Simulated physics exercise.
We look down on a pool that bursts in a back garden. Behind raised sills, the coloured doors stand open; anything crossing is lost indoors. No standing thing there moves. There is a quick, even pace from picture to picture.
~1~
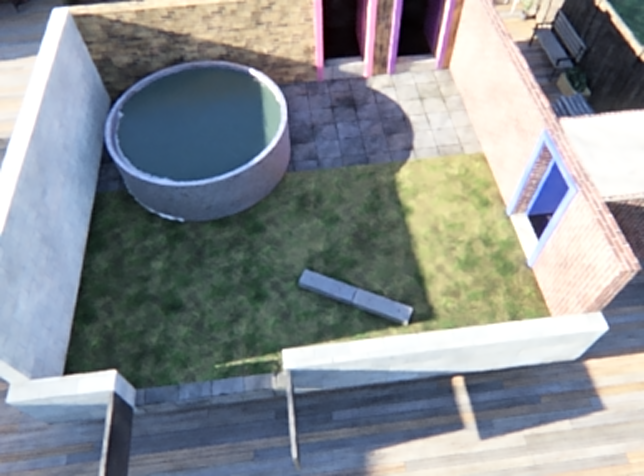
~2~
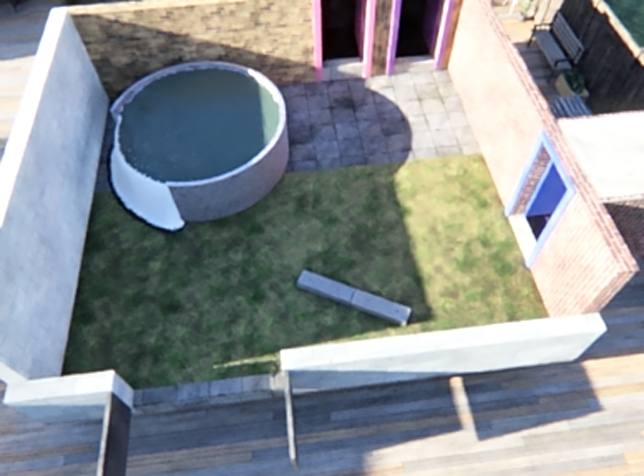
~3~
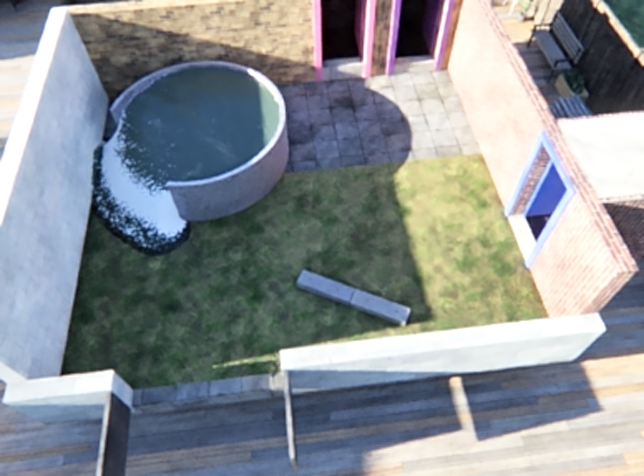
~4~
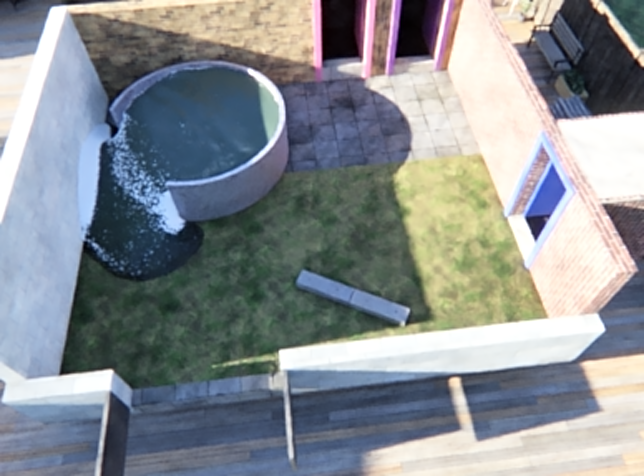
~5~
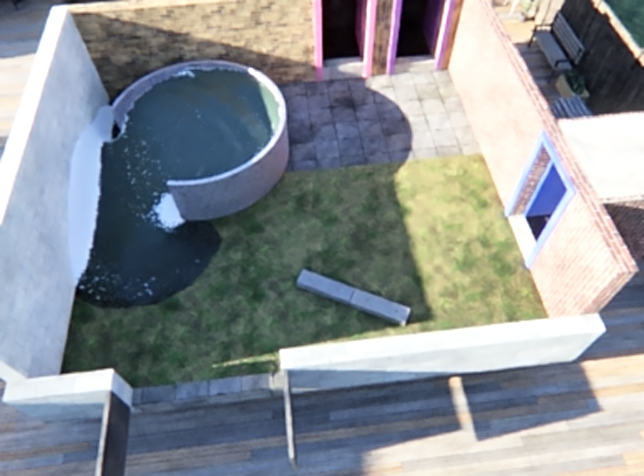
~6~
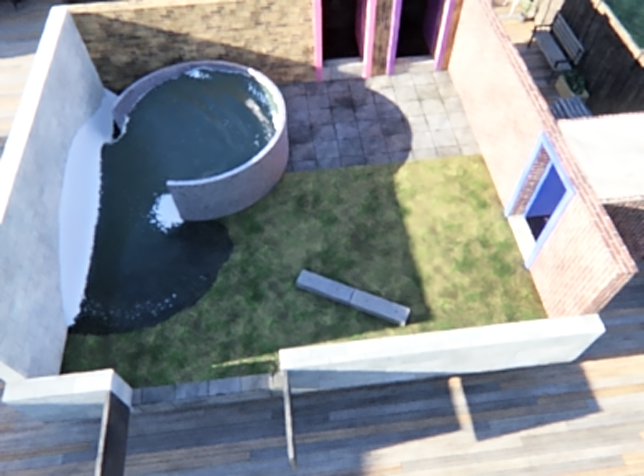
Water bursting through the left side of a round garden pool, surging against the pale wall and spreading darkly over the grass.
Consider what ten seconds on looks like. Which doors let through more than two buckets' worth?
Pink door: No, two buckets or less; blue door: Yes, more than two; purple door: No, two buckets or less.
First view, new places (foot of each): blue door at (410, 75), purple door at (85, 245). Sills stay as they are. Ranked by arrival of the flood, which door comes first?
The one to pick is the purple-painted one.
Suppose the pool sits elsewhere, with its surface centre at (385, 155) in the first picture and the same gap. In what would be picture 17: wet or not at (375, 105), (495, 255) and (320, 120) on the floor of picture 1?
First one stays unwetted, next one stays unwetted, last one stays unwetted.
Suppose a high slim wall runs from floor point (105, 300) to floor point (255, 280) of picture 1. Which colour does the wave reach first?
Answer: The one in pink.
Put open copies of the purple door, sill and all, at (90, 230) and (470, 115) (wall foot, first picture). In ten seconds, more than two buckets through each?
Exceeds it; stays within it.
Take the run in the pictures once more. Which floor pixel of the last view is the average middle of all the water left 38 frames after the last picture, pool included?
The water centres close to (228, 210).
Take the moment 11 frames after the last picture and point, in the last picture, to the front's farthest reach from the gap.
I reckon the front has reached (337, 80) by then.
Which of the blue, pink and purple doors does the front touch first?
That would be the one in pink.
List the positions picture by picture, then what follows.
The pool at (198, 120) is whole and still, in the first frame.
Water pours out at (128, 180) and has run to (180, 227), in the second frame.
The front is at (102, 142), out from the gap at (129, 182), in the third frame.
Water pours out at (129, 184) and has run to (105, 125), in the fourth frame.
Water pours out at (130, 184) and has run to (109, 106), in the fifth frame.
Water pours out at (130, 184) and has run to (97, 329), in the sixth frame.
A moment on, water covers 25 % of the floor; the pink door not reached, the blue door not reached, the purple door not reached.
Next, water covers 30 % of the floor; the pink door not reached, the blue door not reached, the purple door not reached.
Then, water covers 55 % of the floor; the pink door wet at the sill, nothing in, the blue door not reached, the purple door wet at the sill, nothing in.
Later, water covers 90 % of the floor; the pink door wet at the sill, nothing in, the blue door under two buckets in, the purple door wet at the sill, nothing in.
In the end, water covers 100 % of the floor; the pink door wet at the sill, nothing in, the blue door over two buckets in, the purple door wet at the sill, nothing in.
